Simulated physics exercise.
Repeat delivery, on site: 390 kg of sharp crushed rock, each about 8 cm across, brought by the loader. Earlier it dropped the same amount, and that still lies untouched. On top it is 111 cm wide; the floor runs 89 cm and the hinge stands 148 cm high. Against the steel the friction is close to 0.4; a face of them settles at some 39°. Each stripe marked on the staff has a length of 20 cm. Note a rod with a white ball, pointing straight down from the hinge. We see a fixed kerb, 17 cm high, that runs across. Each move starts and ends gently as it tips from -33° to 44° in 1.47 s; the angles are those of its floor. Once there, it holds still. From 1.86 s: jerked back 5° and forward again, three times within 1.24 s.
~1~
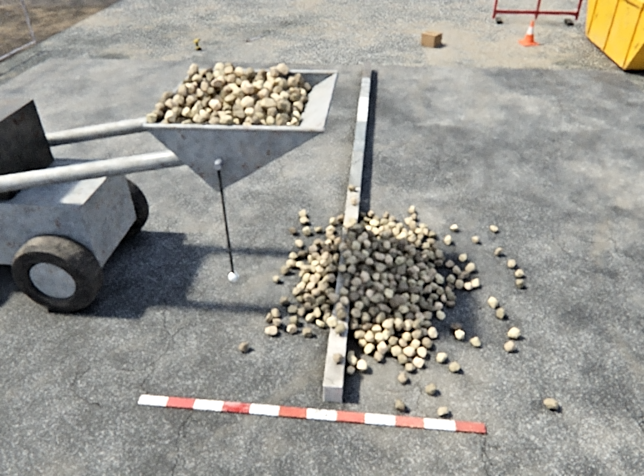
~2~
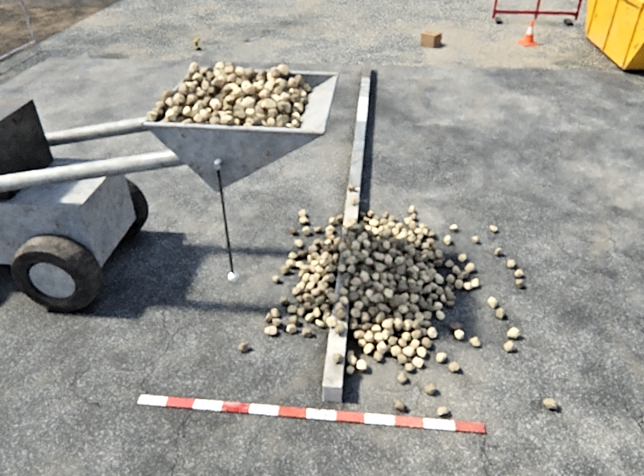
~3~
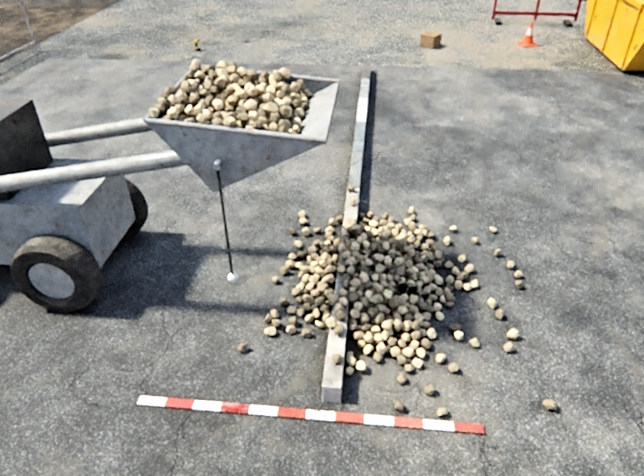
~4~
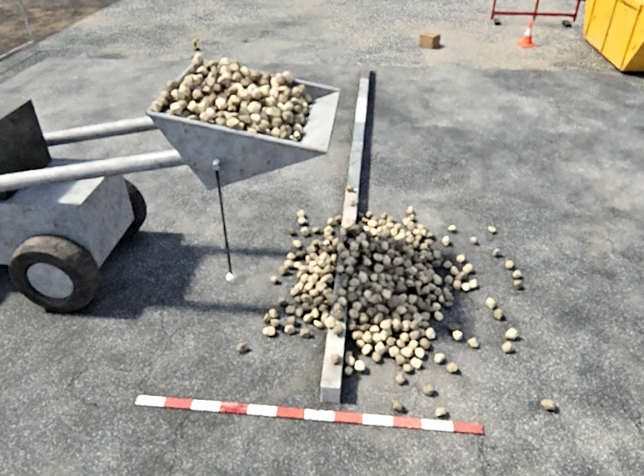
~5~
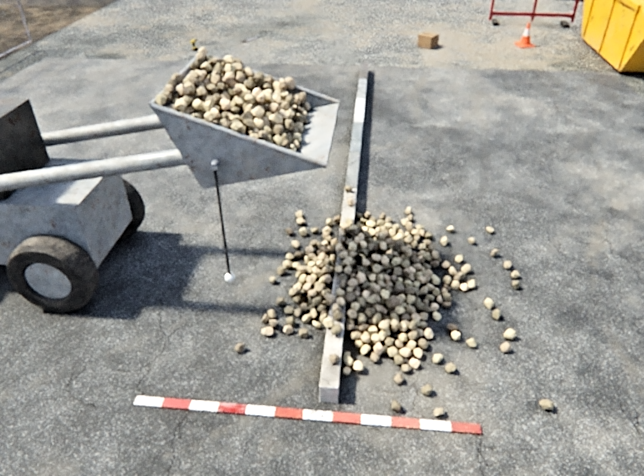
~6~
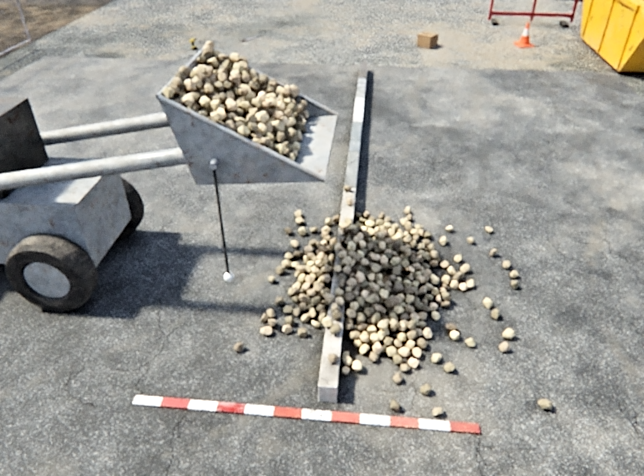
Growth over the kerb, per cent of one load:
43 percent.
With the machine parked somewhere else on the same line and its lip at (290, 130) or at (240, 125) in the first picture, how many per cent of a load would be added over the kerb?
Roughly 15 and 0 per cent, in that order.
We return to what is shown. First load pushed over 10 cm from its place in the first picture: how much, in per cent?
Roughly 5 percent.
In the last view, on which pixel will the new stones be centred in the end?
Around (338, 264).
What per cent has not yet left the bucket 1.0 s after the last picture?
Roughly 40 per cent of its load.
Then, 0.5 s after the last picture the floor is at 32°; in per cent of one load, 98 in the bucket, 25 on this side of the kerb, 78 over the kerb; the foremost stones are at (508, 293).
Then, 1.0 s after the last picture the floor is at 44°; in per cent of one load, 38 in the bucket, 81 on this side of the kerb, 82 over the kerb; the foremost stones are at (508, 293).
Then, 2.9 s after the last picture the floor is at 44°; in per cent of one load, 0 in the bucket, 79 on this side of the kerb, 121 over the kerb; the foremost stones are at (508, 293).
Then, 5.7 s after the last picture the floor is at 44°; in per cent of one load, 0 in the bucket, 79 on this side of the kerb, 121 over the kerb; the foremost stones are at (508, 293). Net gain over the kerb, 43.
